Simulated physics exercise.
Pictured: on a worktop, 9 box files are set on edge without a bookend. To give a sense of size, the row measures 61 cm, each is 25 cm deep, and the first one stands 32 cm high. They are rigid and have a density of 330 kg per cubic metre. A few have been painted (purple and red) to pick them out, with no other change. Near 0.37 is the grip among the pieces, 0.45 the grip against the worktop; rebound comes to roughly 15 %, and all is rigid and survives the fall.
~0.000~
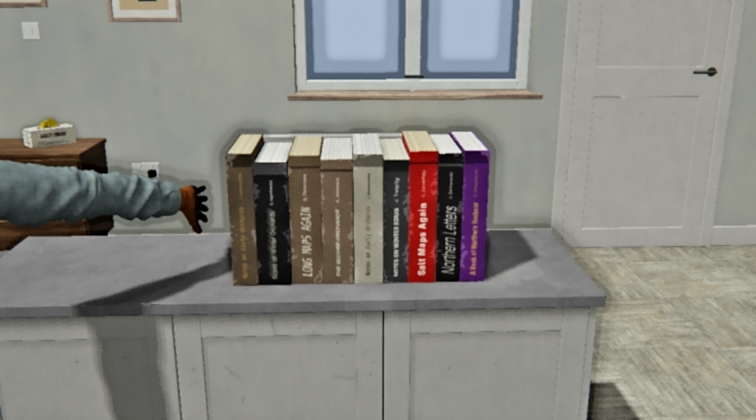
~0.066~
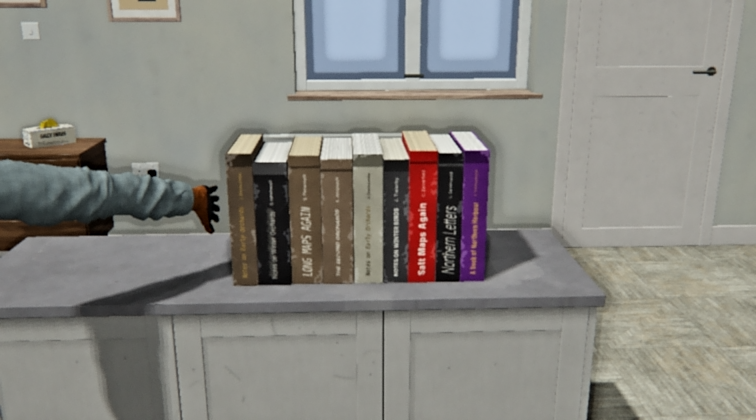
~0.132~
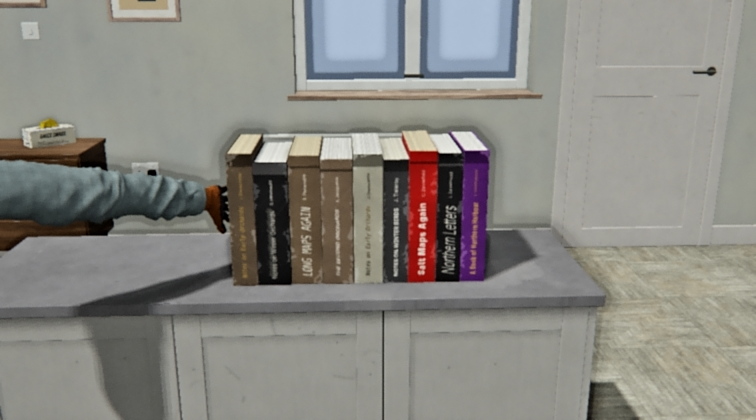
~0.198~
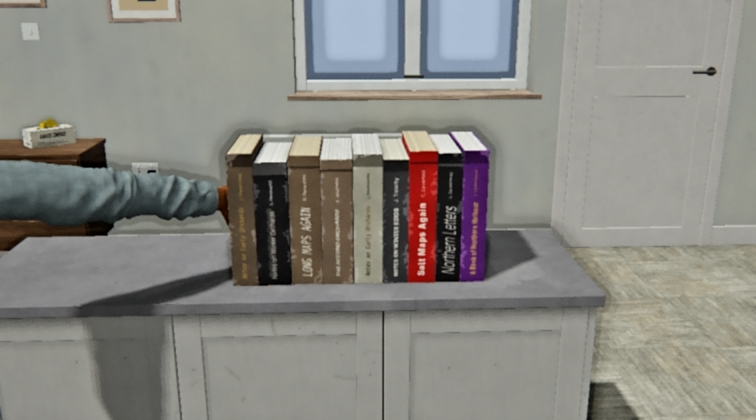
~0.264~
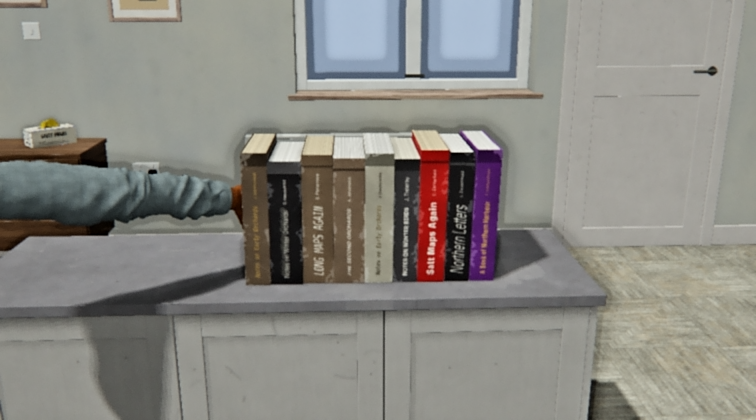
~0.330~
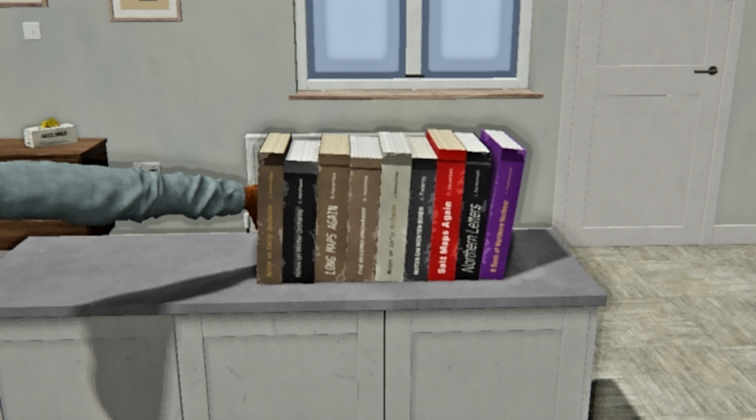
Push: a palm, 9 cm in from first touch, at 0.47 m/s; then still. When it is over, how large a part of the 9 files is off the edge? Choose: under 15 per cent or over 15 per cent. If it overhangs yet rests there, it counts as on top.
Under 15 per cent.
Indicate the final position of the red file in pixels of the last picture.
It comes to rest around (505, 217) in the last view.
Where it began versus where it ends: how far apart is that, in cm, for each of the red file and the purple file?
Red ends up 20 cm away; purple ends up 40 cm away.
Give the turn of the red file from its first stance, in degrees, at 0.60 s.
Angle at that time, about 20 degrees.
By 0.39 s, none of the 9 files off the edge, 9 disturbed; purple file tilted 11°; red file tilted 6°.
By 0.60 s, none of the 9 files off the edge, 9 disturbed; purple file tilted 48°; red file tilted 22°.
By 0.84 s, none of the 9 files off the edge, 9 disturbed; purple file on its side; red file tilted 42°.
When it is over (1.4 s), none of the 9 files off the edge, 9 disturbed; purple file on its side; red file tilted 62°. That is 0 per cent. In pixels of the last frame, middles, purple file near (592, 250), red file near (505, 217).
